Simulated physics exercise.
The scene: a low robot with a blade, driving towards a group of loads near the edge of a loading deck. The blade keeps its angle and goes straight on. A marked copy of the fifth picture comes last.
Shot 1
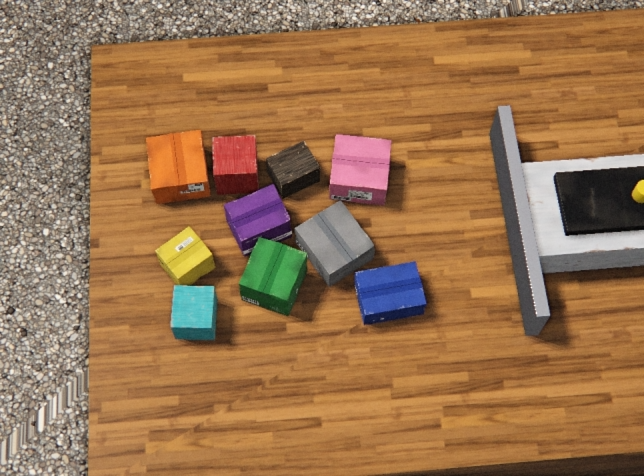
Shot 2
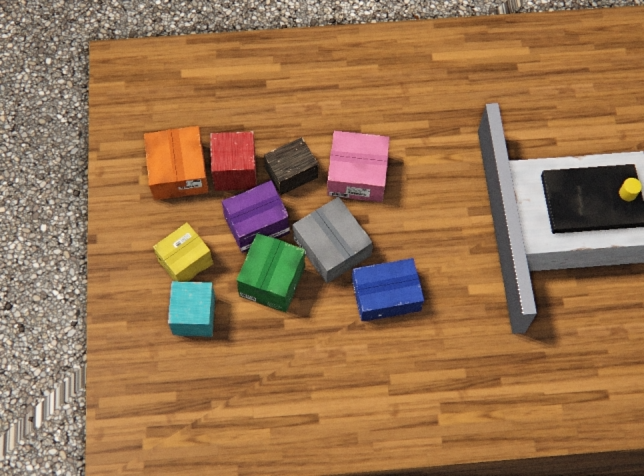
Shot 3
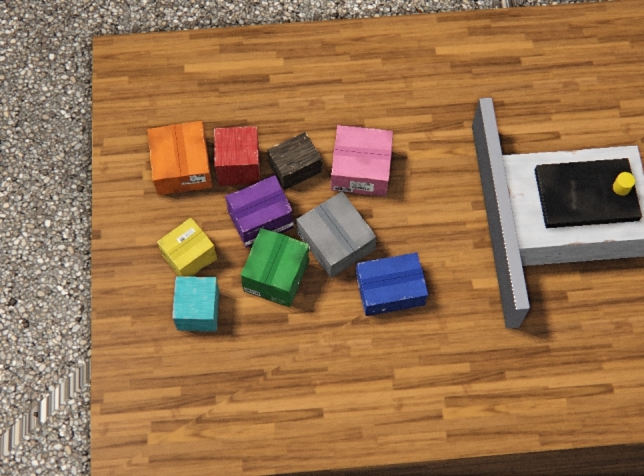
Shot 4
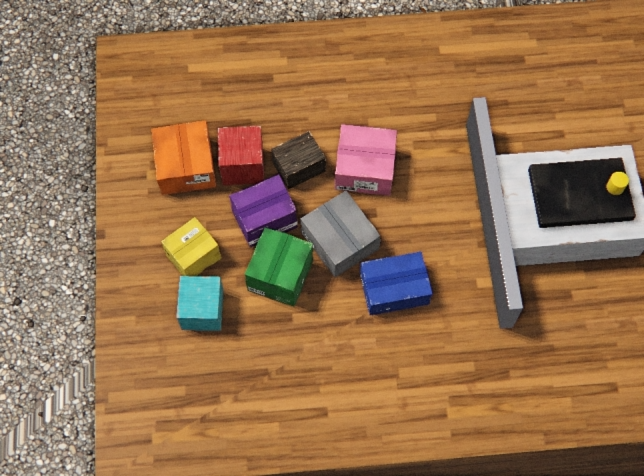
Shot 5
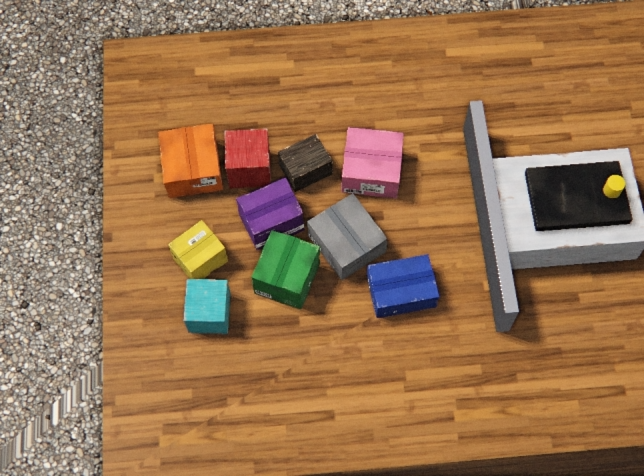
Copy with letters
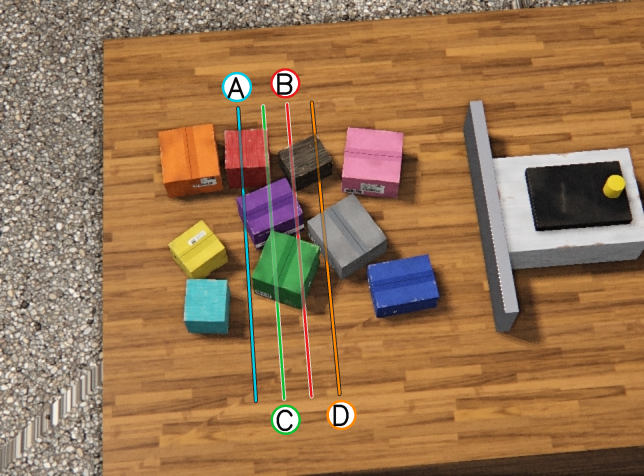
A low robot with a grey blade moves slowly left towards the still, colourful boxes.
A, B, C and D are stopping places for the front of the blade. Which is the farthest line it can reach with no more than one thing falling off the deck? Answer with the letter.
A is the last line within the limit.
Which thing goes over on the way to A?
The orange parcel goes over.
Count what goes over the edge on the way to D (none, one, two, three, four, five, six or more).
In all, none.
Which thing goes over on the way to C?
The orange parcel goes over.
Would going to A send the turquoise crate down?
No.
On the marked copy, A at (247, 245); B at (298, 241); C at (273, 243); D at (325, 239).
Taking A. A third of the way, robot (484, 202); blue box (372, 294); pink parcel (360, 166).
Two thirds of the way, robot (394, 210); orange parcel (134, 164); turquoise crate (180, 309).
When it is over, robot (328, 215); orange parcel over the edge; turquoise crate (113, 315); one fallen.
As for the rest, B is within the limit but short; C is within the limit but short; D is within the limit but short.
